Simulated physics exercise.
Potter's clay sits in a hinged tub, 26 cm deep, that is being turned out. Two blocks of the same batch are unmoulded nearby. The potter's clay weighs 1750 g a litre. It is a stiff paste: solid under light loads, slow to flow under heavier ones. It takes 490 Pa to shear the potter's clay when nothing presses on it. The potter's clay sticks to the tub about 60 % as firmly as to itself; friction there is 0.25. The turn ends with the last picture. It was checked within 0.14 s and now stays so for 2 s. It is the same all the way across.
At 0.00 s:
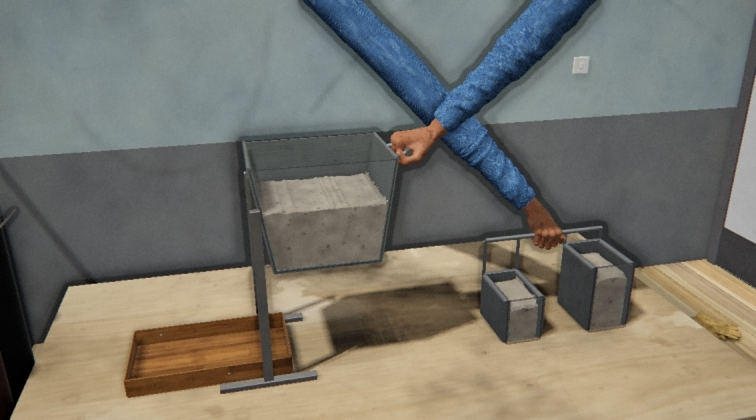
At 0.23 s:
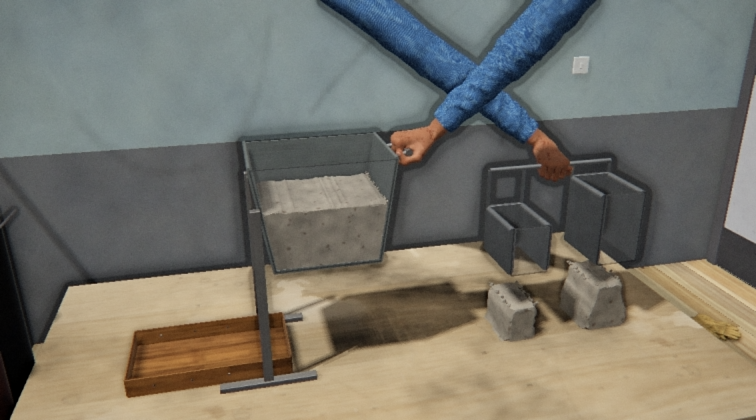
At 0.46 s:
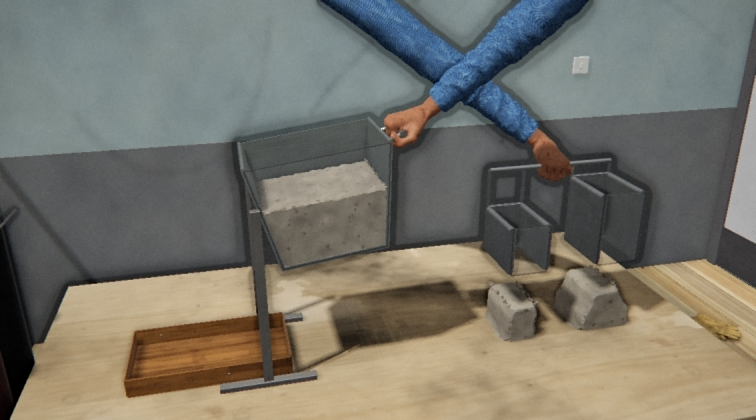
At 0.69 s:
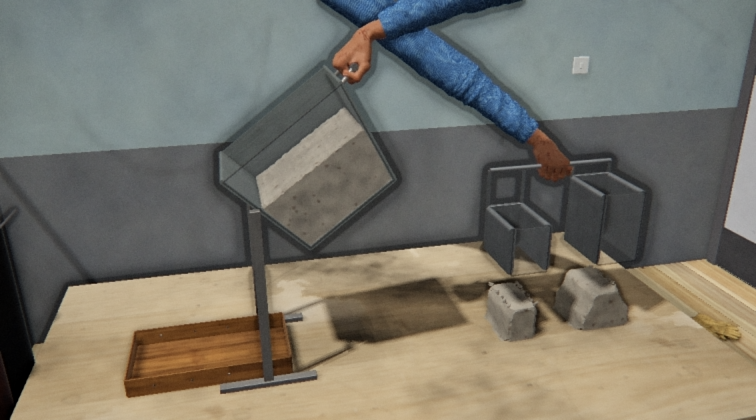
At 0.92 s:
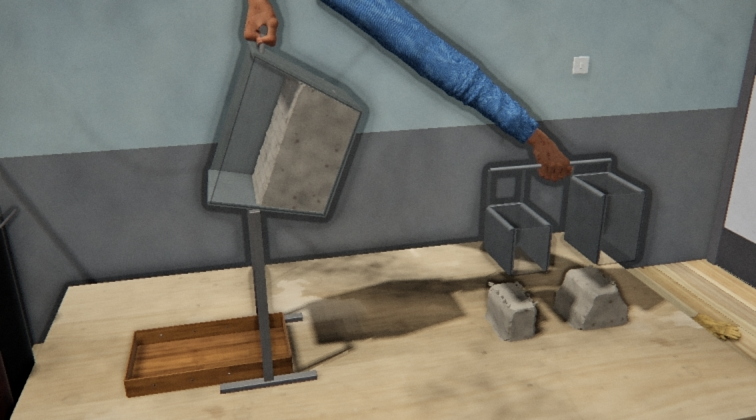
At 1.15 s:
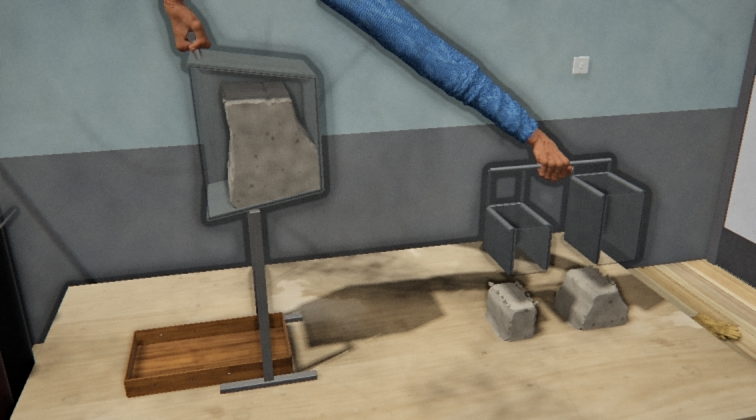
In the video, one hand lifts a pair of moulds off two grey clay blocks, the right one sagging slightly, then another hand swings a clear tub leftward onto its side above a wooden tray, the clay still inside.
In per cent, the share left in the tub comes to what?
Close to 49 per cent.
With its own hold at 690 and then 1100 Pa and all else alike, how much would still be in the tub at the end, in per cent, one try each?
In that order: 50 %, 40 %.
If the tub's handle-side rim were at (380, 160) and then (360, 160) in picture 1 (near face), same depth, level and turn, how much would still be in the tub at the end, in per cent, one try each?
In turn about 50 %, 70 %.
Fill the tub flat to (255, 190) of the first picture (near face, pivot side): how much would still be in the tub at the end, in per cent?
Then about 35 %.
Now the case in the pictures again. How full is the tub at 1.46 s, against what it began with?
Near 55 %.
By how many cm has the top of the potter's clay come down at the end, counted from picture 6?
Roughly 13 cm.
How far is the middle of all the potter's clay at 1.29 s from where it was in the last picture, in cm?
About 8 cm.
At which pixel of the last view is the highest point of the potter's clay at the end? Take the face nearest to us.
Around (297, 156).
After 1.29 s, the tub is at 91 degrees and holds 87 %.
After 1.46 s, the tub is at 91 degrees and holds 53 %.
After 1.63 s, the tub is at 91 degrees and holds 49 %.
After 1.80 s, the tub is at 91 degrees and holds 49 %.
After 3.15 s, at the end, the tub is at 91 degrees and holds 49 %.
